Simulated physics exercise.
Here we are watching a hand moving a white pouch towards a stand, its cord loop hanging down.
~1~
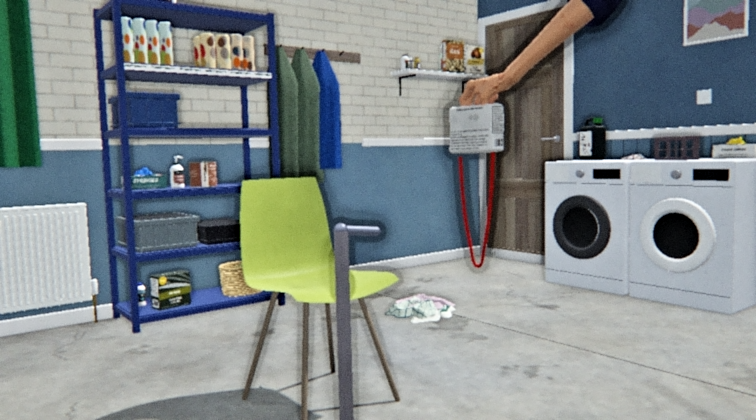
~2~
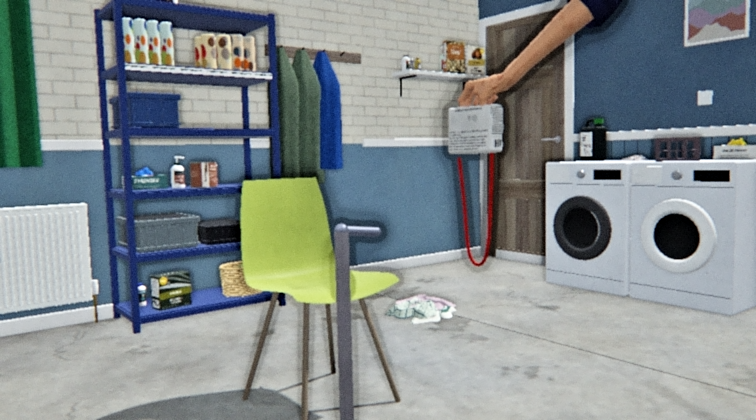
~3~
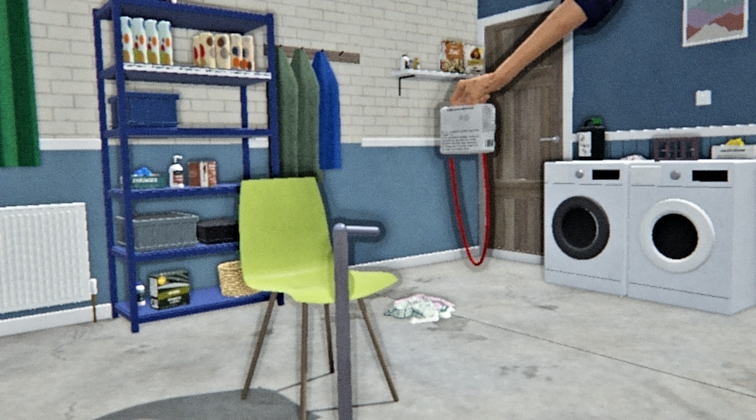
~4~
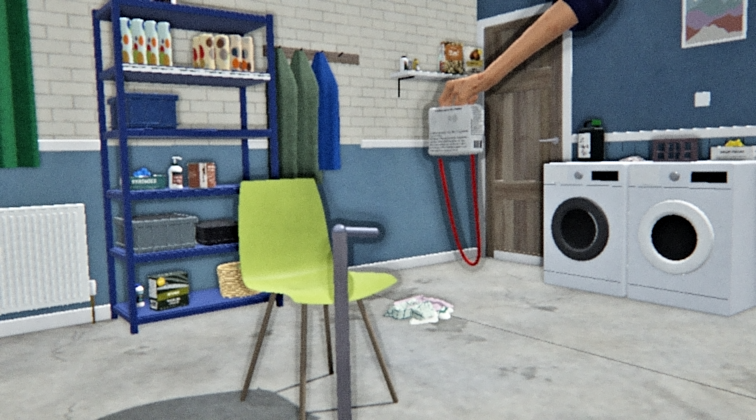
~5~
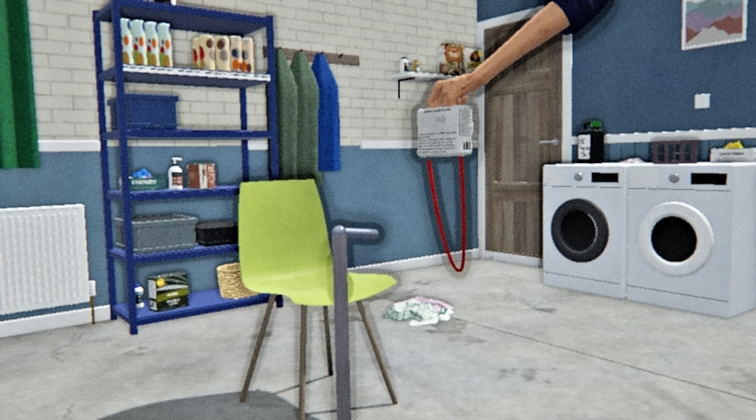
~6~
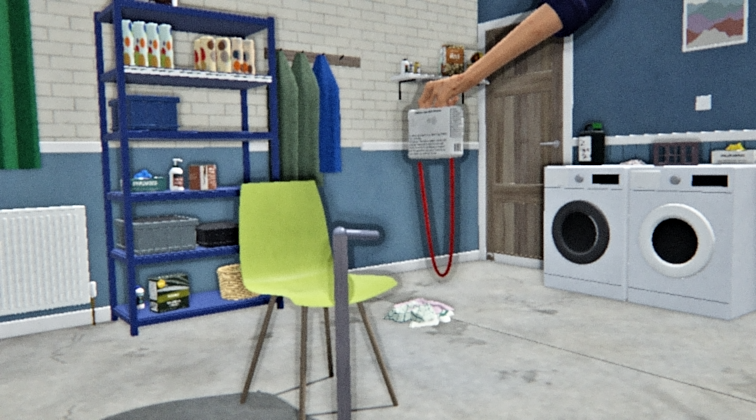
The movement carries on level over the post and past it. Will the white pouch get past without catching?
No, it ends up stopped short.
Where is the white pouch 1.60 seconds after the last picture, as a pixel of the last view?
Pixel position, approx.: (271, 131).
Then, 0.34 s later than the last view, pouch nearing the post near (405, 133).
Then, 0.96 s later than the last view, pouch over the post near (345, 132).
Then, 1.60 s later than the last view, pouch past the post near (271, 131).
Finally, pouch past the post near (242, 130); loop tight round the post, hand stopped. The white pouch snags on the hook.
